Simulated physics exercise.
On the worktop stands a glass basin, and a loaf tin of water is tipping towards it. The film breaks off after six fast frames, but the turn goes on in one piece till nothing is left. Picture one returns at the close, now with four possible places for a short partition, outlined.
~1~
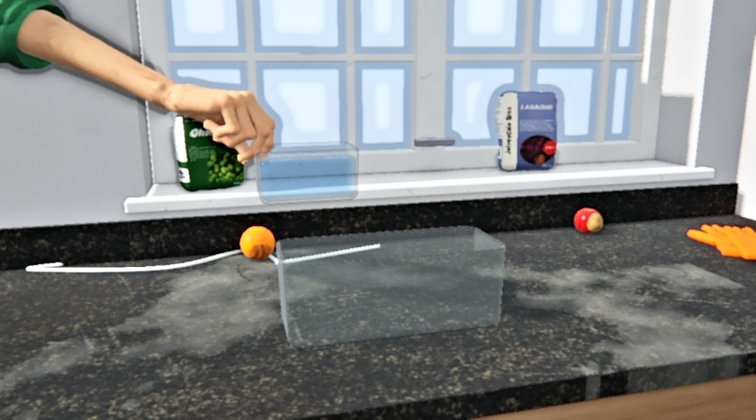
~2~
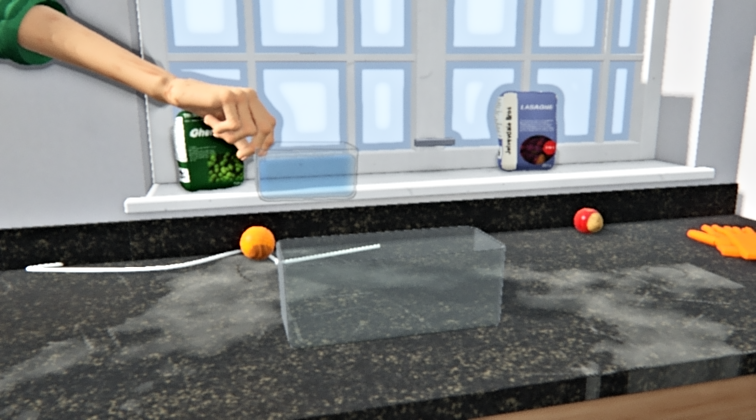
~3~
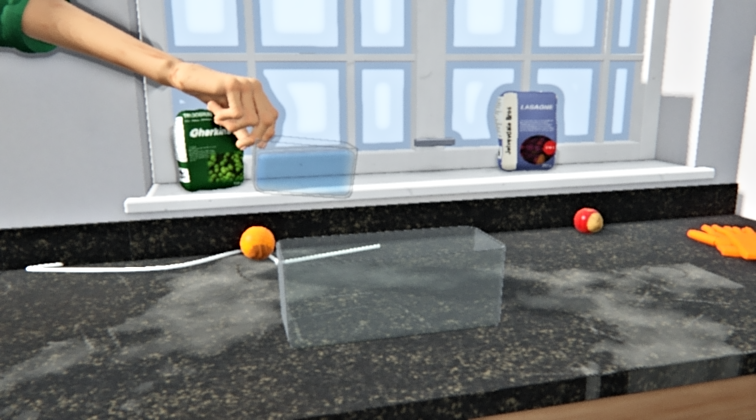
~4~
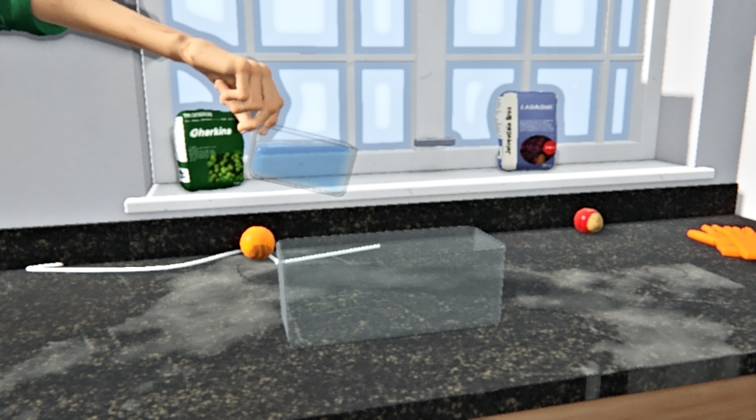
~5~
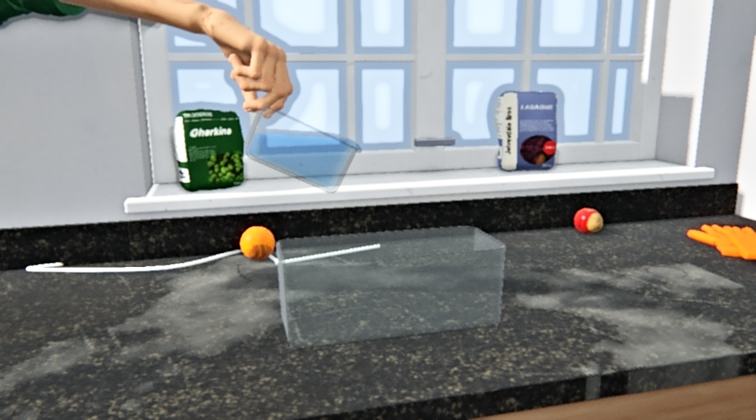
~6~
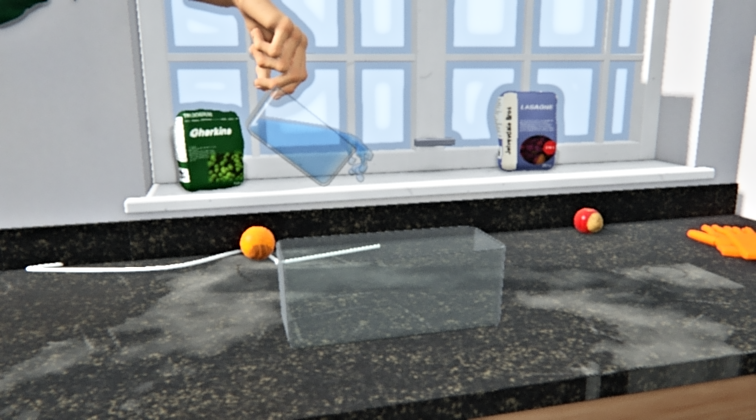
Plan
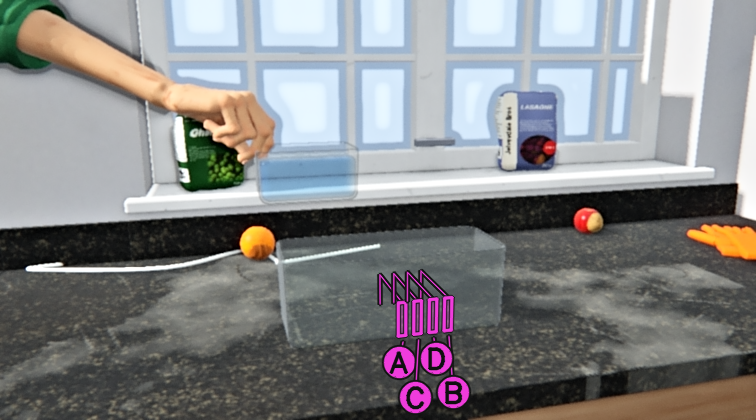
A clear container of blue water, gripped by a hand above an empty glass basin on the dark worktop, stayed level at first, then tilted steadily to the right until water came over its lip.
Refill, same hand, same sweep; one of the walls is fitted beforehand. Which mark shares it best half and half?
B beats the others.
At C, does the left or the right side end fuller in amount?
More ends on the right.
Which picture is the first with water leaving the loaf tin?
In picture 5.
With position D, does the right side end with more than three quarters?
No, it does not.
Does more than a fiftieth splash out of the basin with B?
Yes.
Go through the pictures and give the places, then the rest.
Upright, lip at (351, 145); basin from (289, 348) to (498, 323); nothing has left yet.
Upright, lip at (351, 145); nothing has left yet.
Tipped about 7°, lip at (351, 145); nothing has left yet.
Tipped about 15°, lip at (351, 145); nothing has left yet.
Tipped about 26°, lip at (351, 145); water is over the lip, down to (355, 149).
Tipped about 39°, lip at (351, 145); water is over the lip, down to (356, 177).
On the marked copy, A at (403, 341); B at (448, 336); C at (418, 339); D at (433, 337).
With A, about 7 % ends left of the wall and 87 % right of it; 6 % is lost outside.
With B, about 50 % ends left of the wall and 44 % right of it; 7 % is lost outside.
With C, about 14 % ends left of the wall and 80 % right of it; 5 % is lost outside.
With D, about 30 % ends left of the wall and 65 % right of it; 5 % is lost outside.
